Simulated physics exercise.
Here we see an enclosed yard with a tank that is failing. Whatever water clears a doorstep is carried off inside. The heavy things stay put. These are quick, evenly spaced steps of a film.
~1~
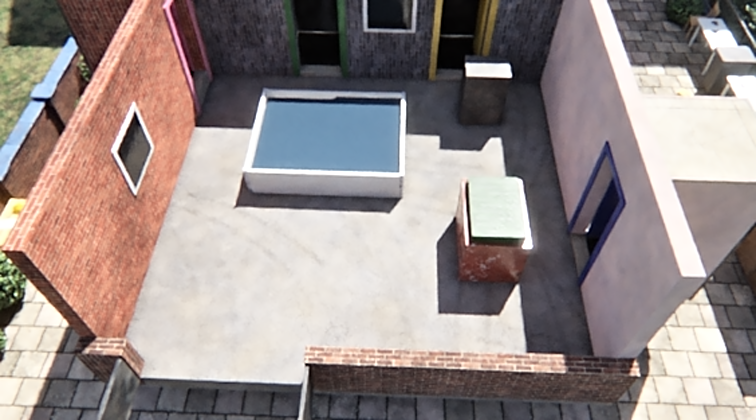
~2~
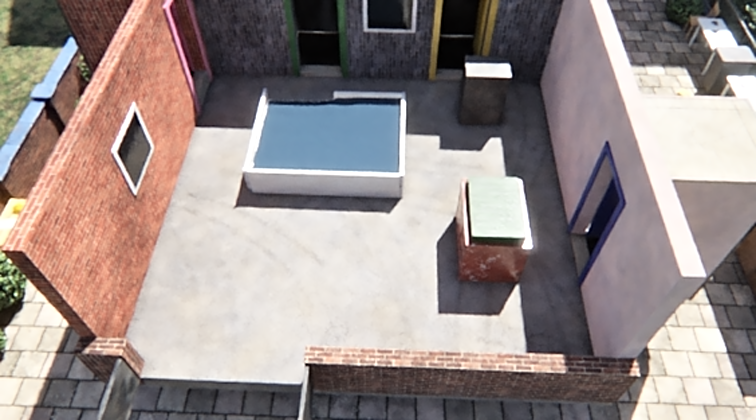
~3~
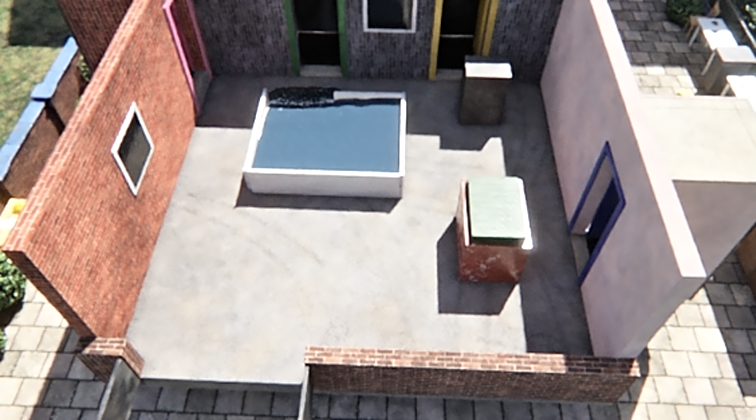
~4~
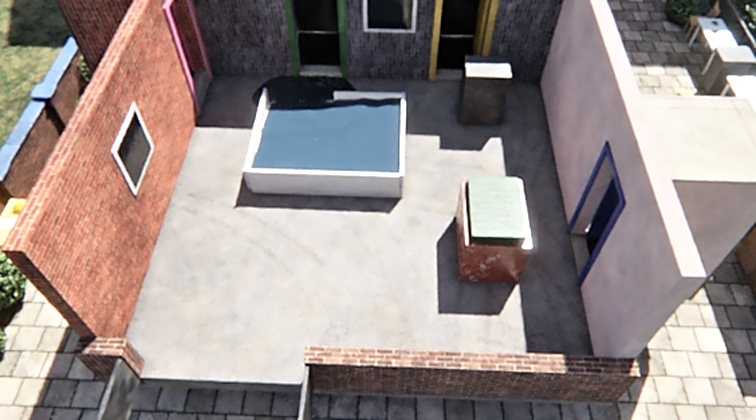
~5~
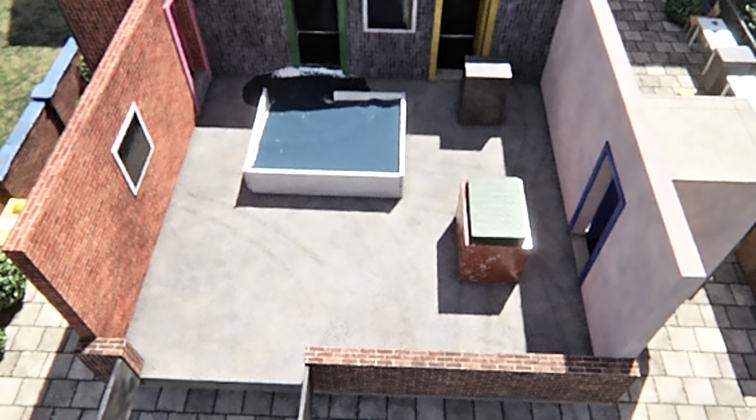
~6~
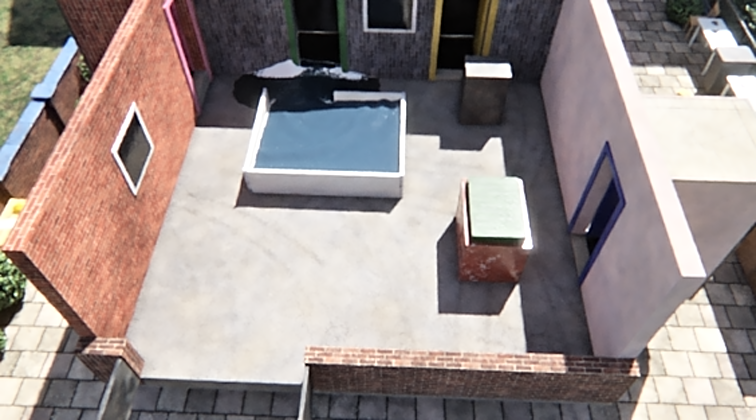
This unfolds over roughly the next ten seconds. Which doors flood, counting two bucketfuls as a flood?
At the end, the yellow door will let in an allowed amount; the pink door will let in an allowed amount; the blue door will let in an allowed amount; the green door will let in too much.
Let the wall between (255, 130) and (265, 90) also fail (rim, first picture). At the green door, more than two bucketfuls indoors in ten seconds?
As far as I can tell, the green door comes in lower.
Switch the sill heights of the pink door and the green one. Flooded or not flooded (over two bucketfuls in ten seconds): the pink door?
Result for pink: Above the limit.
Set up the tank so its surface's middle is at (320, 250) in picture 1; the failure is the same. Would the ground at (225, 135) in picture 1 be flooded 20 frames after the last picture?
Submerged.
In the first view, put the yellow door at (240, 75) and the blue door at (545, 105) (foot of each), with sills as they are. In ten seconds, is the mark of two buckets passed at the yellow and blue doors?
Going through them, I find the yellow door overflows and the blue door overflows.
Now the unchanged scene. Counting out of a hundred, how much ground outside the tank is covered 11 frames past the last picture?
Roughly 15 percent, I reckon.
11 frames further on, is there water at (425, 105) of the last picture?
Call it swamped.
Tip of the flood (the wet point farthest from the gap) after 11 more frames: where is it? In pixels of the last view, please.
I'd point to (487, 84).
A moment on, water covers 10 % of the floor; the yellow door not reached, the pink door not reached, the blue door not reached, the green door far over two buckets in.
Next, water covers 15 % of the floor; the yellow door wet at the sill, nothing in, the pink door wet at the sill, nothing in, the blue door not reached, the green door far over two buckets in.
Then, water covers 35 % of the floor; the yellow door wet at the sill, nothing in, the pink door wet at the sill, nothing in, the blue door not reached, the green door far over two buckets in.
Later, water covers 60 % of the floor; the yellow door wet at the sill, nothing in, the pink door wet at the sill, nothing in, the blue door not reached, the green door far over two buckets in.
In the end, water covers 80 % of the floor; the yellow door wet at the sill, nothing in, the pink door wet at the sill, nothing in, the blue door under two buckets in, the green door far over two buckets in.
